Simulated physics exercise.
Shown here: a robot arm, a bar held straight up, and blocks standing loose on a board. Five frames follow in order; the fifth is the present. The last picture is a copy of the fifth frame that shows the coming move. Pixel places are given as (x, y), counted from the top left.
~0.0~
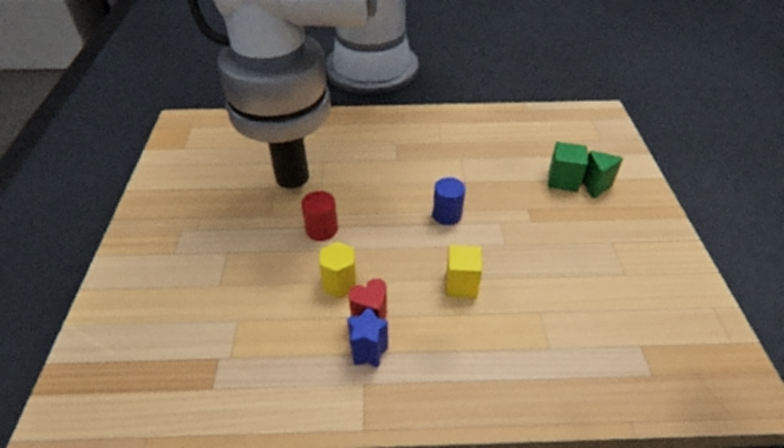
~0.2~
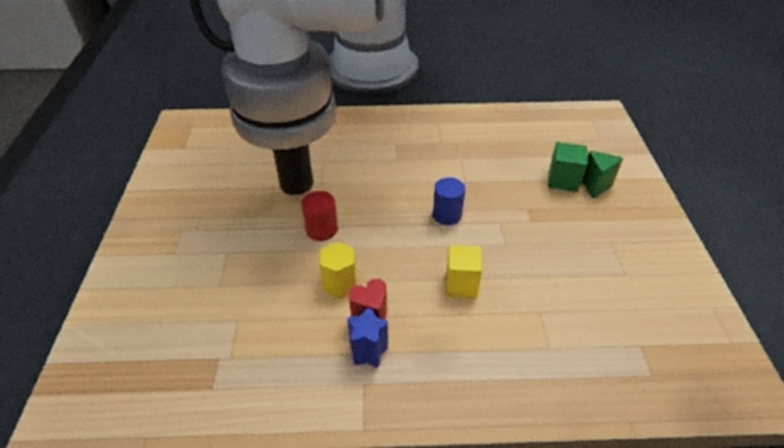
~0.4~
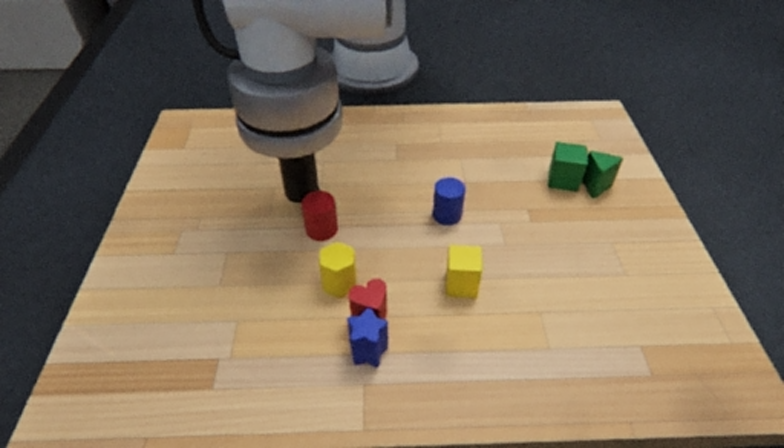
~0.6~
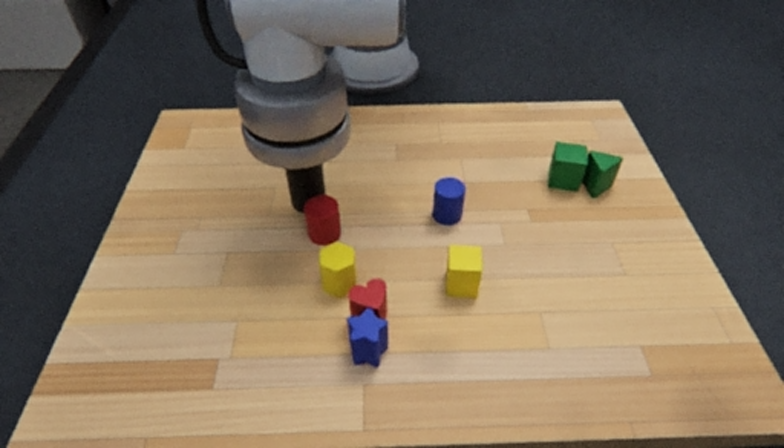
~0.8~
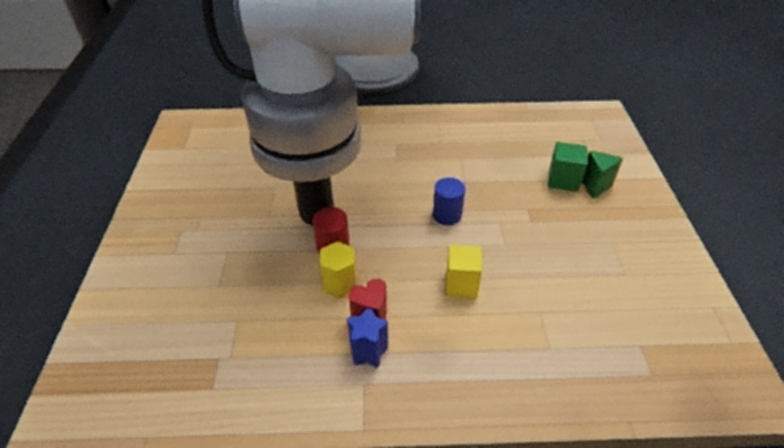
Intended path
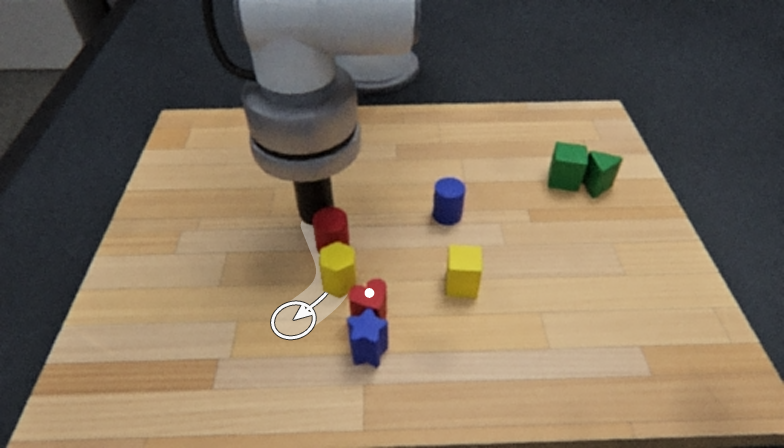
At the start, a robot arm holds a dark upright bar just behind a red cylinder on a wooden board scattered with colourful blocks. The bar moves slowly toward the viewer and slightly right, reaches the red cylinder, and pushes it a short way up close to the yellow hexagonal block.
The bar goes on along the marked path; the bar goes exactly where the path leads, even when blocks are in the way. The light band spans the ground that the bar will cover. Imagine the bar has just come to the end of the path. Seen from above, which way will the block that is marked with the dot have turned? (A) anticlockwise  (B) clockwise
Option A.
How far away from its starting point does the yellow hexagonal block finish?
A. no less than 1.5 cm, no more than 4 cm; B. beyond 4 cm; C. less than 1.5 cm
The correct letter is B.
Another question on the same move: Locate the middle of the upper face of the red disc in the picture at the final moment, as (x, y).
My best guess is (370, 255).
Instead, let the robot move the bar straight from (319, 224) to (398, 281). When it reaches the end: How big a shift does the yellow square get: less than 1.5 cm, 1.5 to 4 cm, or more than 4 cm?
Less than 1.5 cm.
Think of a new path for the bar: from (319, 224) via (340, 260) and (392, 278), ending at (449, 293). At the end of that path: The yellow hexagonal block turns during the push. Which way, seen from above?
Rotation: Clockwise.
Path on the board, from (319, 224) via (332, 254) and (329, 289), ending at (293, 320); the dot is on the red heart.
What follows on the original path. One third of the way, bar at (330, 243); red disc at (354, 246); yellow hexagonal block at (345, 274), turned 55° clockwise.
Two thirds of the way, bar at (327, 279); red disc at (370, 255); yellow hexagonal block at (343, 290), turned 50° clockwise; blue star at (368, 329), turned 15° clockwise; red heart at (373, 299), turned 40° anticlockwise.
At the end, bar at (291, 309); red disc at (370, 255); yellow hexagonal block at (338, 300), turned 25° clockwise; blue star at (370, 330), turned 20° clockwise; red heart at (373, 300), turned 50° anticlockwise.
